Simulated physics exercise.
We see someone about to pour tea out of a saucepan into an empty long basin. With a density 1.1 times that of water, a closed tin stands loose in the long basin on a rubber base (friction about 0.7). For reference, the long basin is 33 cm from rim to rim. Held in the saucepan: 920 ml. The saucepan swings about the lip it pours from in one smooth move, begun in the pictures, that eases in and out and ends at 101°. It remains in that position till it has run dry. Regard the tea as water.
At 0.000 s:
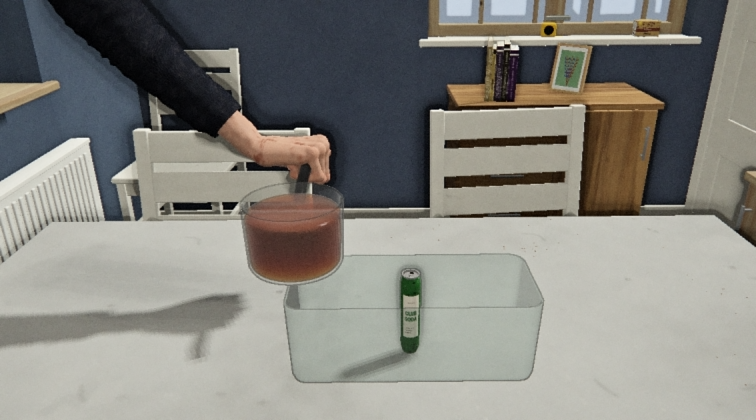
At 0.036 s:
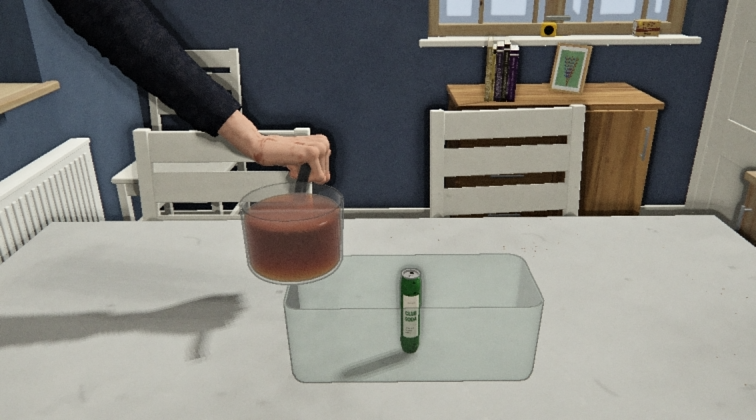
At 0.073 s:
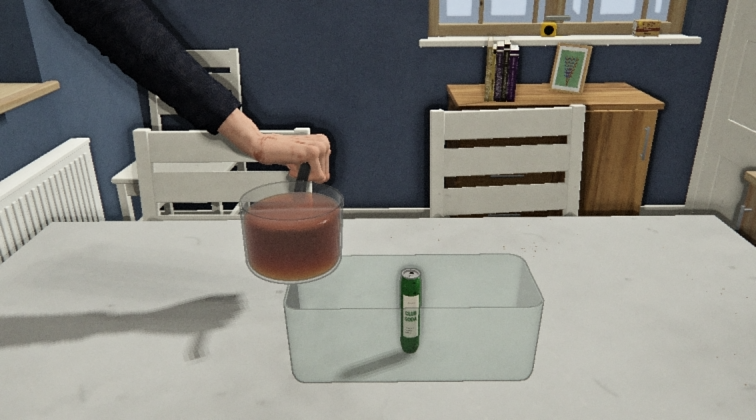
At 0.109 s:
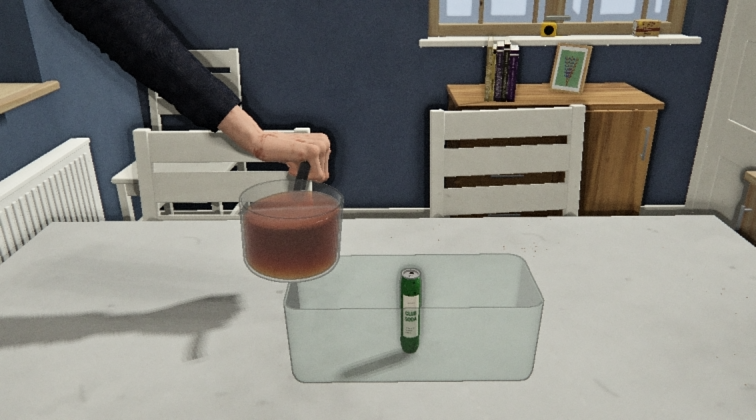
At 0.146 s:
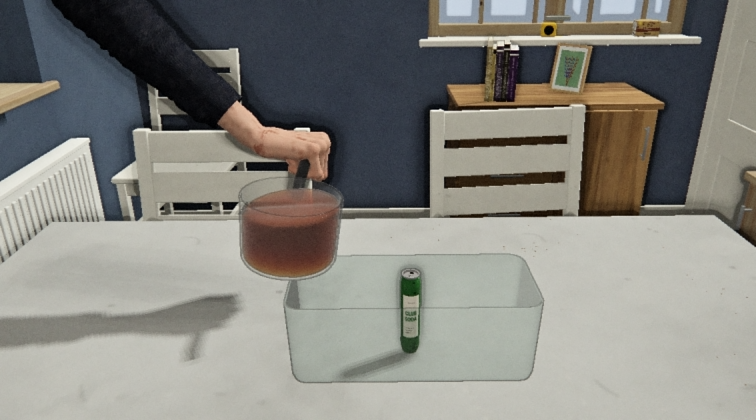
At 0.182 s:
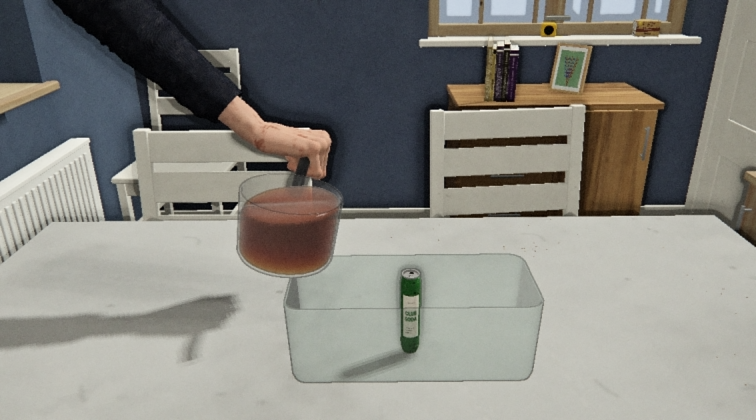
A dark-sleeved arm reaches in from the upper left over a pale tabletop, seen from the front and slightly above, in a blue-walled room with white chairs. Its hand holds a clear pan of reddish-brown liquid above the left end of a long, see-through basin, where a green tin stands upright. The pan, level at first, slowly tilts slightly rightward while the tin stays still.
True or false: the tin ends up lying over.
False.
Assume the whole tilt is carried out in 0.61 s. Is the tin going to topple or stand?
It stays steady, then.
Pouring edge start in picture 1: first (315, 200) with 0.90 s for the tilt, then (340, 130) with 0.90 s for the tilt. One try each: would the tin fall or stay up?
First it topples; then it stays up.
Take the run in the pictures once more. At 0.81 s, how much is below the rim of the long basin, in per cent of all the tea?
My estimate is about 50 percent.
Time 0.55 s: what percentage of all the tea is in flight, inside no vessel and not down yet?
Near 22 in a hundred.
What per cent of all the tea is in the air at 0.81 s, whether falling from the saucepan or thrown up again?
Airborne fraction: Approx. 32 %.
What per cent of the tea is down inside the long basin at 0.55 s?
Roughly 3 percent.
Then, 0.55 s in, the tilt is 67° and 75 per cent is still to pour; the tin stands where it began.
Then, 0.81 s in, the tilt is 99° and 18 per cent is still to pour; the tin stands where it began.
Then, 1.10 s in, the tilt is 101° and 2 per cent is still to pour; the tin stands where it began.
Then, 1.40 s in, the tilt is 101° and 0 per cent is still to pour; the tin stands where it began.
Finally, the tin stands where it began.
